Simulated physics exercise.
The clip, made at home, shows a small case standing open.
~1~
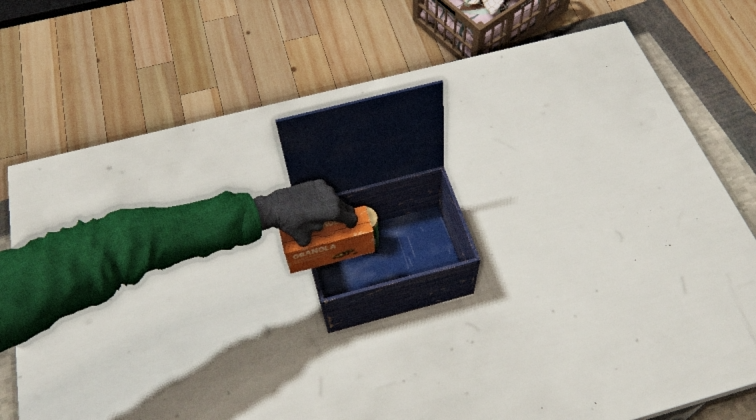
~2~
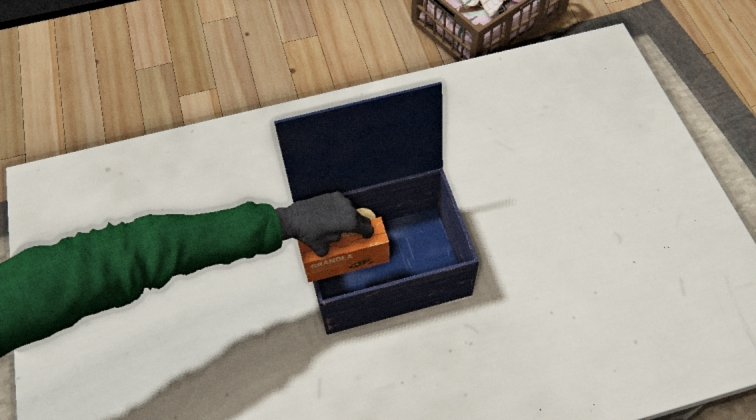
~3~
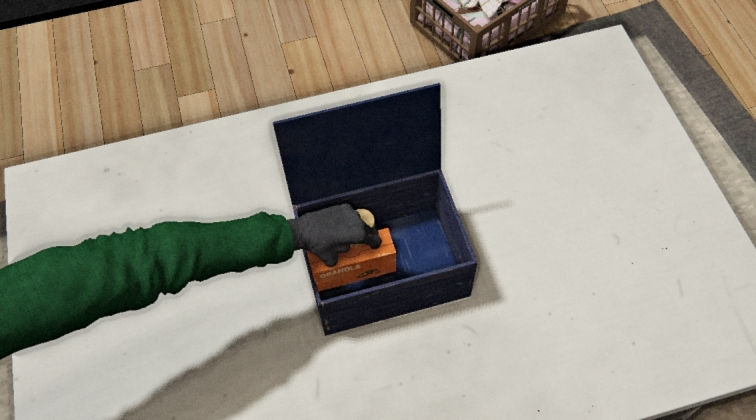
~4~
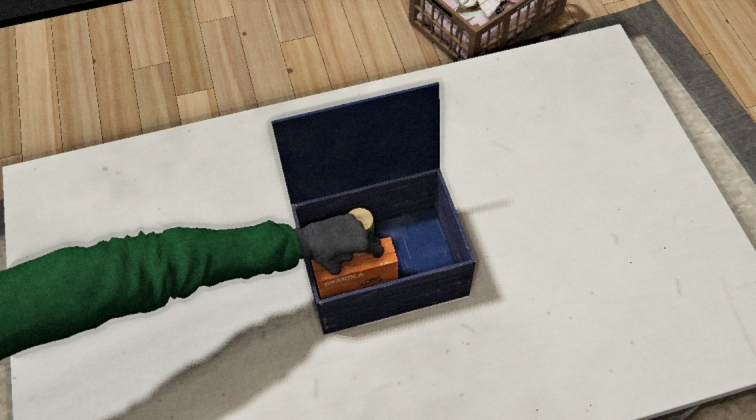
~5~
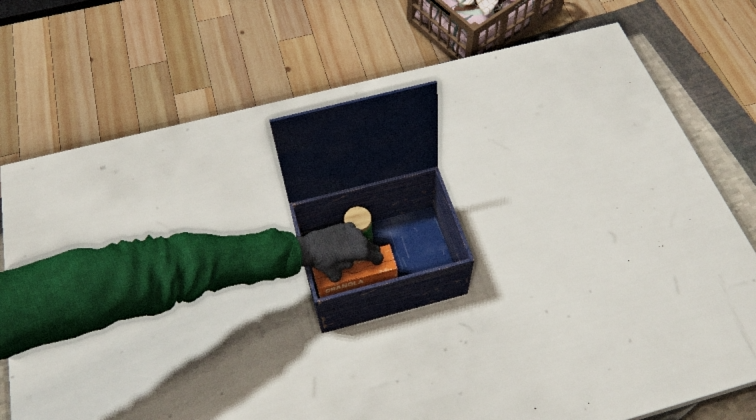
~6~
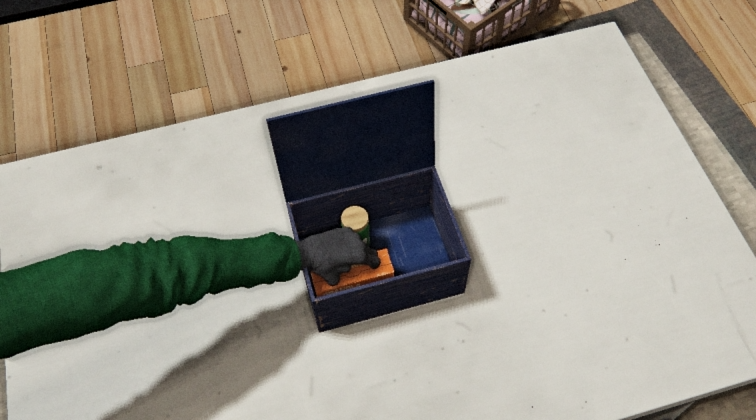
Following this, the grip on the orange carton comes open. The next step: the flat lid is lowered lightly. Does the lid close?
Sure enough, it gets closed.
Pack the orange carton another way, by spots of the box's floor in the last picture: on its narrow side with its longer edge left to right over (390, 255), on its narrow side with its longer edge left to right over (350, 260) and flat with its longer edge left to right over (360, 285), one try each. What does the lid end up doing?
On the first attempt the lid drops into place, on the second it drops into place, and on the third it drops into place.
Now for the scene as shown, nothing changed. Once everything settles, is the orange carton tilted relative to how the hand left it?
By the end the orange carton has kept its angle.
Then, 1.20 s after the last picture, lid starting down.
Then, 1.60 s after the last picture, lid 57° above the rim.
Then, 1.80 s after the last picture, lid 33° above the rim.
Then, 2.00 s after the last picture, lid 5° above the rim.
At rest, lid shut; both in place. Seen from the same camera at the end, orange carton near (353, 279).
